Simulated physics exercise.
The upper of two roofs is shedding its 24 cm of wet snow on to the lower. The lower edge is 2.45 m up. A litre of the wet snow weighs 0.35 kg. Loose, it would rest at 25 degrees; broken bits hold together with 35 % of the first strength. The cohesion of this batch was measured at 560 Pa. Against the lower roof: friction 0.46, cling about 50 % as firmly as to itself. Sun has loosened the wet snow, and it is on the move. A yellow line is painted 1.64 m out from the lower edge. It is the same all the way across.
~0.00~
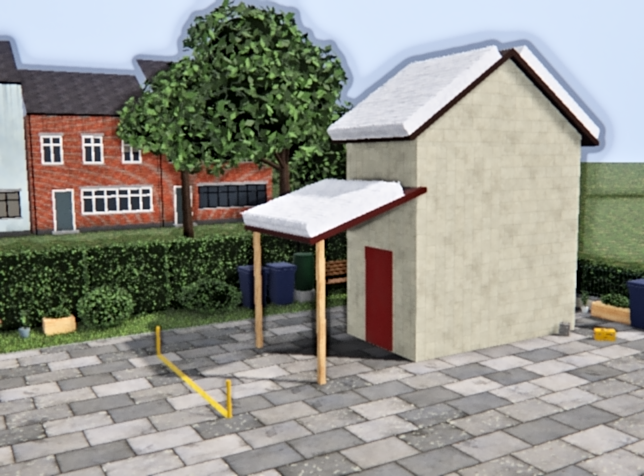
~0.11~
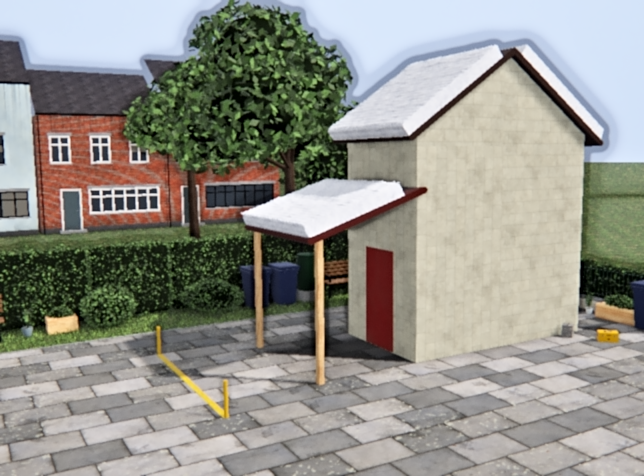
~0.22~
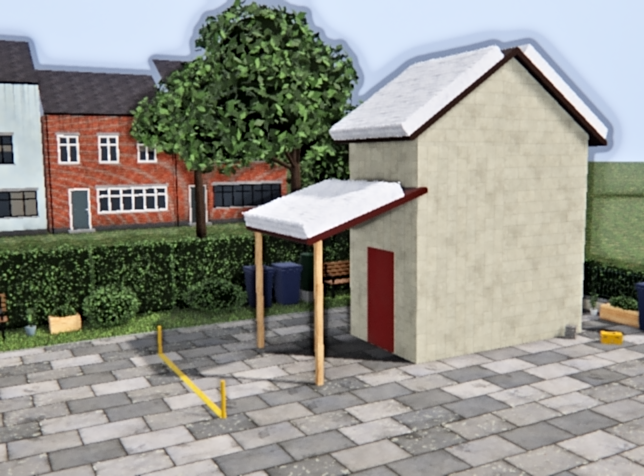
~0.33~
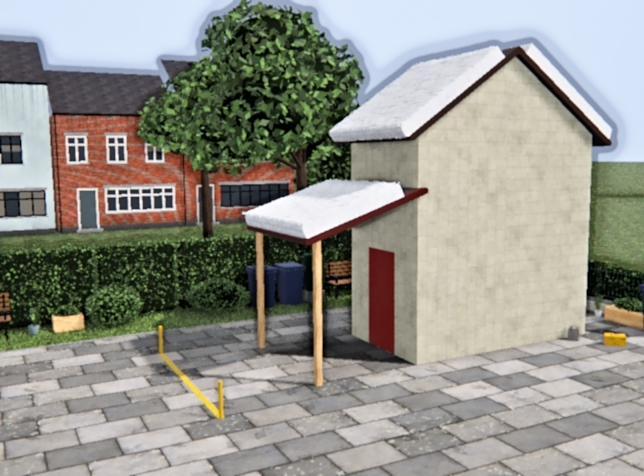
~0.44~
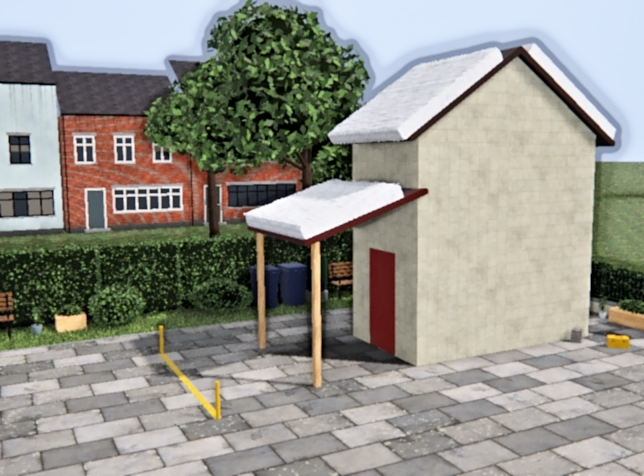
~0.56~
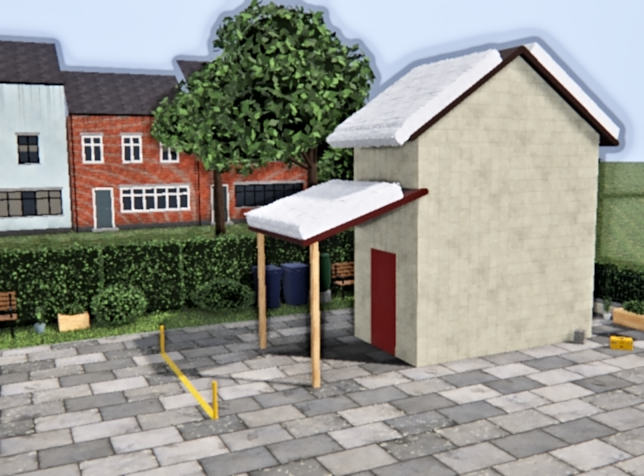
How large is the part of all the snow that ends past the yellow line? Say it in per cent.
About 4 %.
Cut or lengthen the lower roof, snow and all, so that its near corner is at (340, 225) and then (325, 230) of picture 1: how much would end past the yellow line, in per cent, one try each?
In that order: 10 %, 5 %.
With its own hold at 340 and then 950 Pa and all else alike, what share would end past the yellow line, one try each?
In turn about 16 %, 0 %.
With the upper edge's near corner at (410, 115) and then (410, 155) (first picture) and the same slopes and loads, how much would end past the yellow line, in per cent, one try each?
In turn about 12 %, 0 %.
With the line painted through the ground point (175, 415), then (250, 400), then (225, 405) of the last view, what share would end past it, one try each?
In that order: 0 %, 14 %, 6 %.
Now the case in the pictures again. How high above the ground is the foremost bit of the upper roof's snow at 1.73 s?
About 3.0 m.
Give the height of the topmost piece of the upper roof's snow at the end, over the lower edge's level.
About 0.9 m.
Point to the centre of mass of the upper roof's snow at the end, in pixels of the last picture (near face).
Around (306, 286).
After 1.09 s, none is below the lower edge and 0 % is past the line.
After 1.73 s, none is below the lower edge and 0 % is past the line.
After 2.36 s, none is below the lower edge and 0 % is past the line.
After 3.00 s, 23 % is below the lower edge and 0 % is past the line.
After 4.40 s, at the end, 34 % is below the lower edge and 4 % is past the line.
